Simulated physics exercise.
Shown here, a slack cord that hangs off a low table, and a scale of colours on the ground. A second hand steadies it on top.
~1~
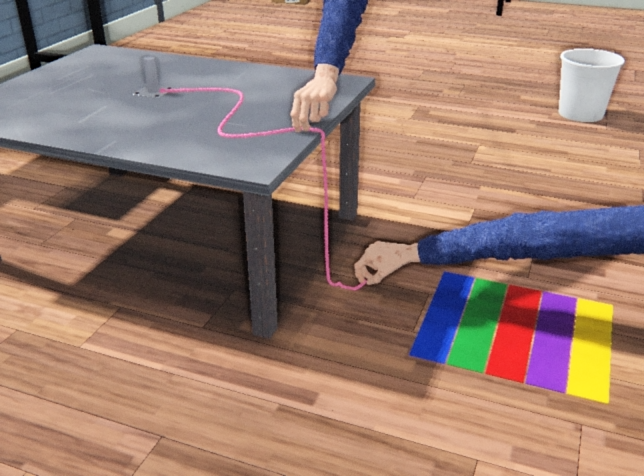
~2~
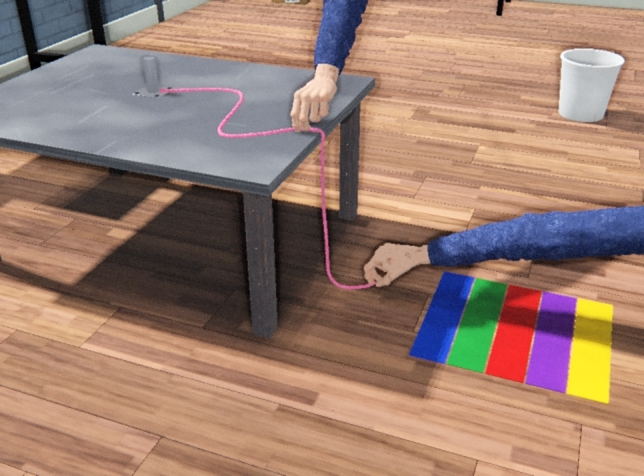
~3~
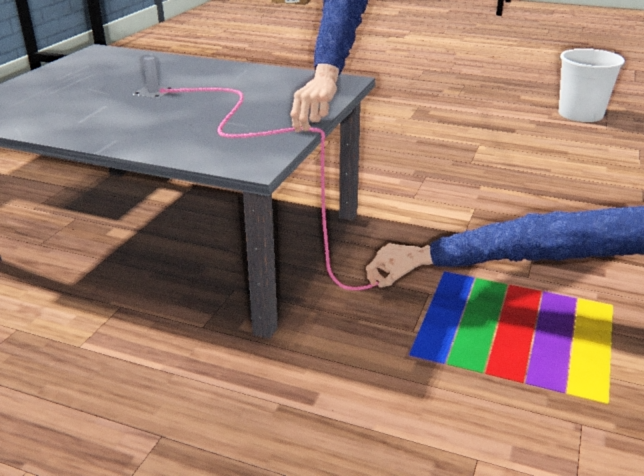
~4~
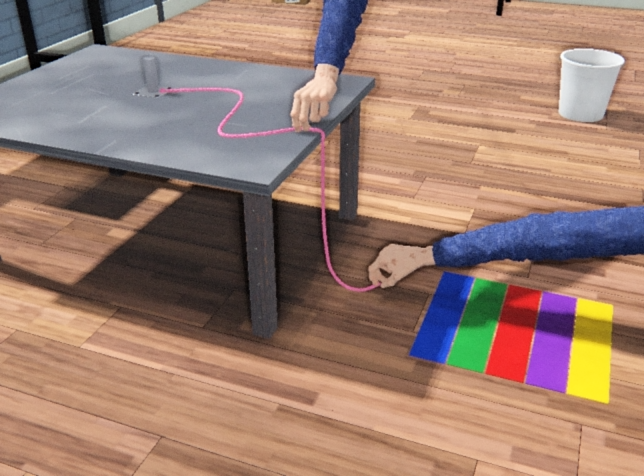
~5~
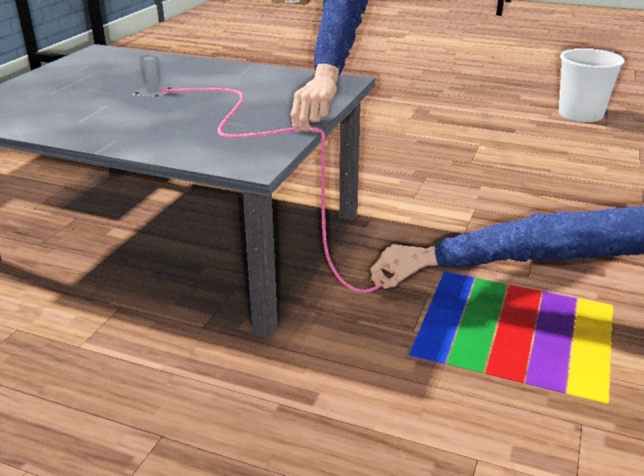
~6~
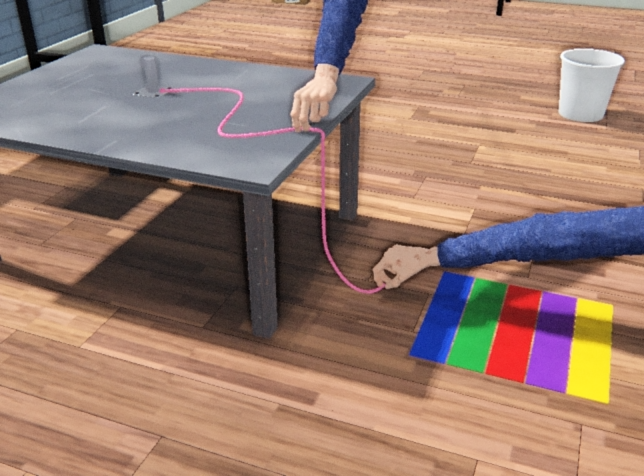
Pink cord hanging slack off a low grey table, one hand holding it at the edge, another drawing its end slightly right.
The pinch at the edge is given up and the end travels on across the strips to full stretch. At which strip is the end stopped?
It gets as far as the yellow strip.
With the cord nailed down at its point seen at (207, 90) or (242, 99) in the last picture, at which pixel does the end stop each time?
In that order: (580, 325) and (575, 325).
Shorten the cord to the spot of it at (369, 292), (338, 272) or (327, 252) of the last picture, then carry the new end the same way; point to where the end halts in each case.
Try by try, around (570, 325), (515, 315) and (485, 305).
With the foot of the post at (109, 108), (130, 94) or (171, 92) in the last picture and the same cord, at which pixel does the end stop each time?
The places are (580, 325), (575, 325) and (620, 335).
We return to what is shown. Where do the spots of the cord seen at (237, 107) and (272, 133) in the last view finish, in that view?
Near (263, 114) and (366, 163).
Early on, end near (523, 314); over red.
Midway, end near (569, 324); over purple.
At the end of the slack, end near (598, 330); over yellow. The yellow one.
